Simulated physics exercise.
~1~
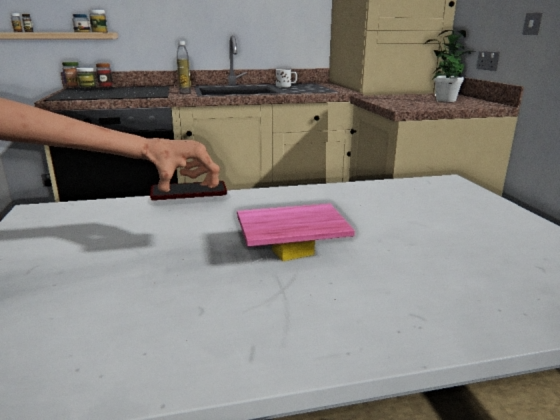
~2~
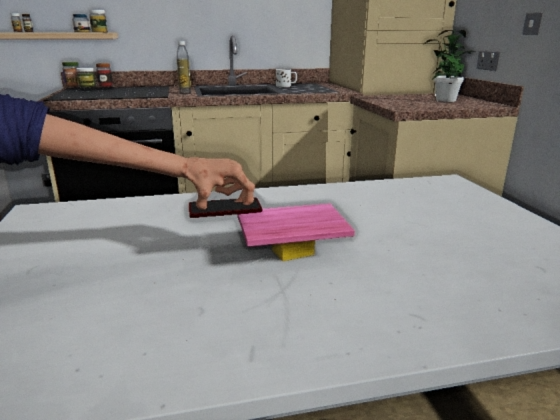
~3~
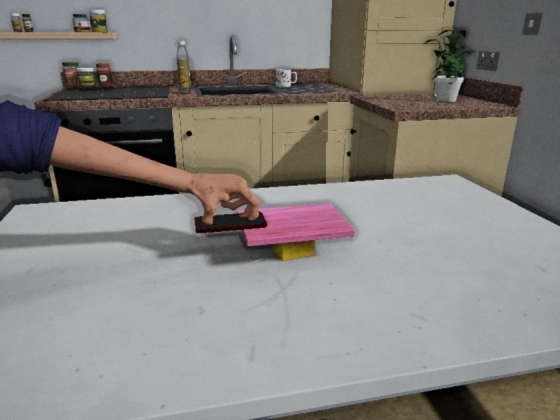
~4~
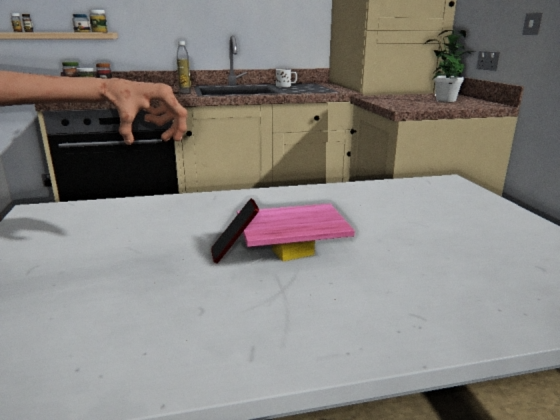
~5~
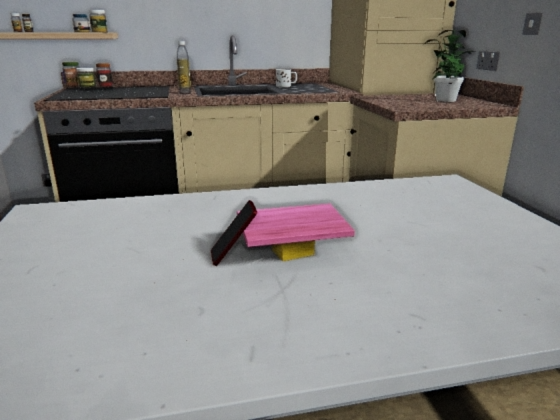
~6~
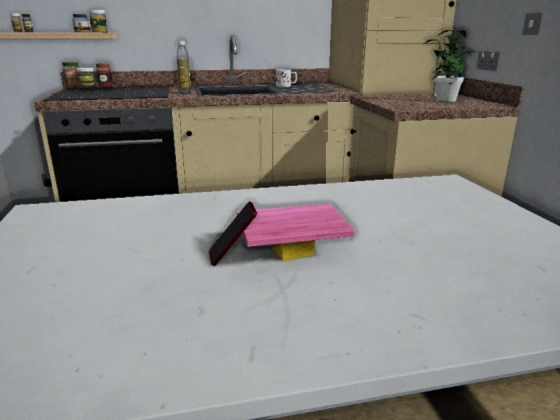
Dark red phone being lowered by a hand onto a pink board's left edge, tipping and ending up leaning against it.
